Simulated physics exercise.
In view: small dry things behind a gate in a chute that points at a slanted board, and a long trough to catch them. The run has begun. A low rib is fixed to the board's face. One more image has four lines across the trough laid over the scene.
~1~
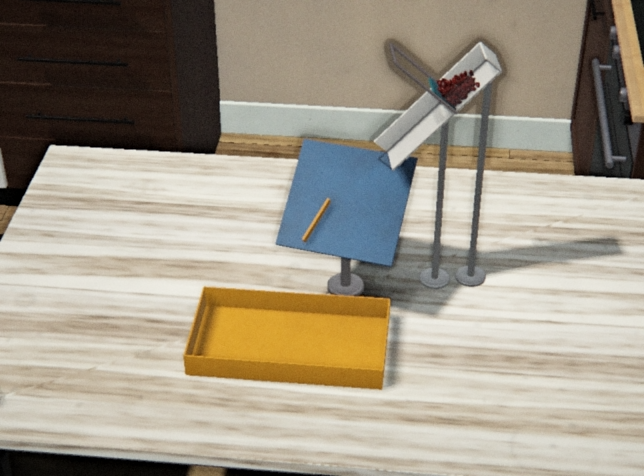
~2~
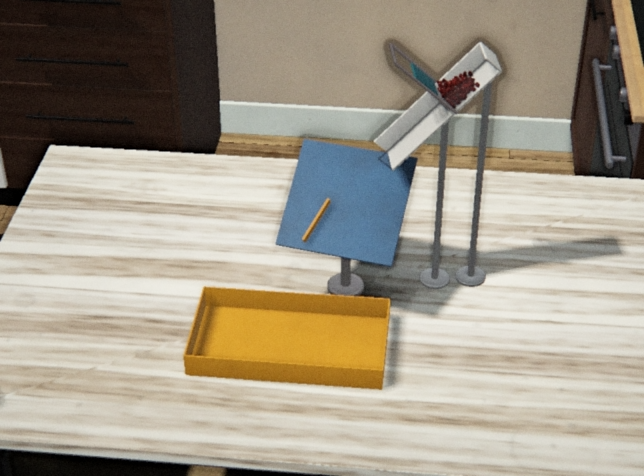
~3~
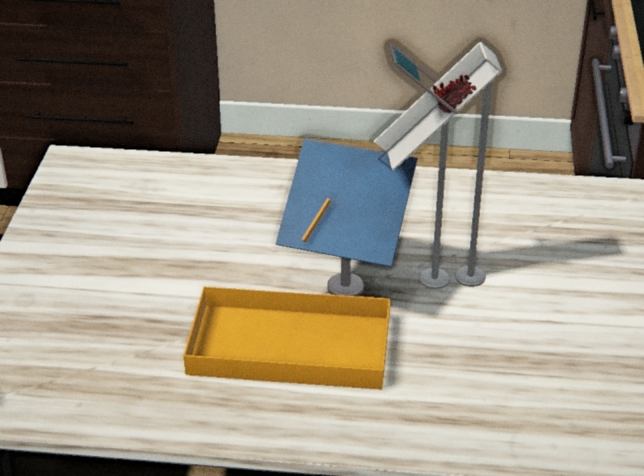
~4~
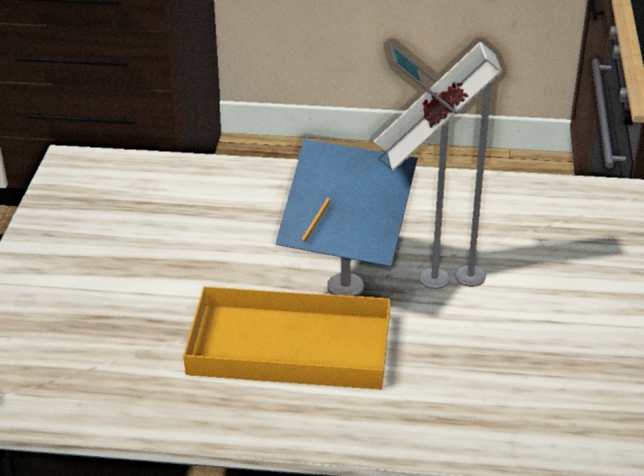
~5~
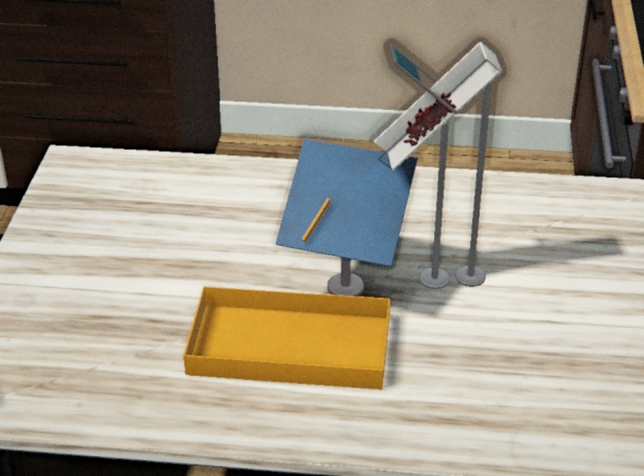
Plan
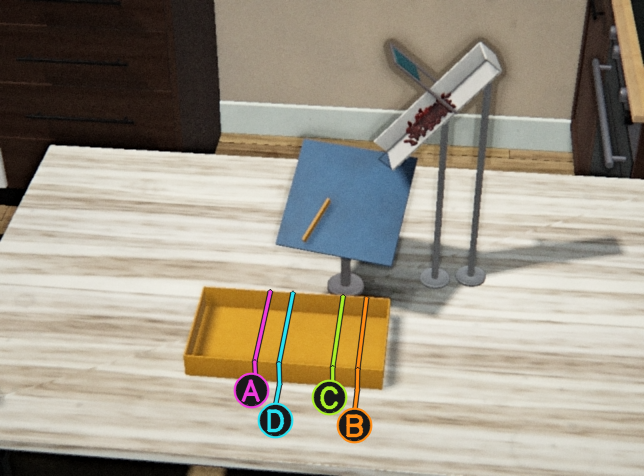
Dark red beans sat bunched in a sloping white chute as a gate slid out toward the upper left, then they spread down the chute toward its lower end, above a tilted blue board.
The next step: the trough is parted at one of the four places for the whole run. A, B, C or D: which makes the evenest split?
I would pick line D.
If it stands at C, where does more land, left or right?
The left side.
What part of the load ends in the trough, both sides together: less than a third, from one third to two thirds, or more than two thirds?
About that: More than two thirds.
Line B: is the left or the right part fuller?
Left.
On the marked copy, line A crosses the front rim at (254, 361); line B crosses the front rim at (357, 368); line C crosses the front rim at (332, 366); line D crosses the front rim at (279, 362).
If A is chosen, of what is caught, a small part on the left of the divider, most on the right.
If B is chosen, of what is caught, all on the left of the divider, none on the right.
If C is chosen, of what is caught, nearly all on the left of the divider, a stray few on the right.
If D is chosen, of what is caught, about half on the left of the divider, about half on the right.
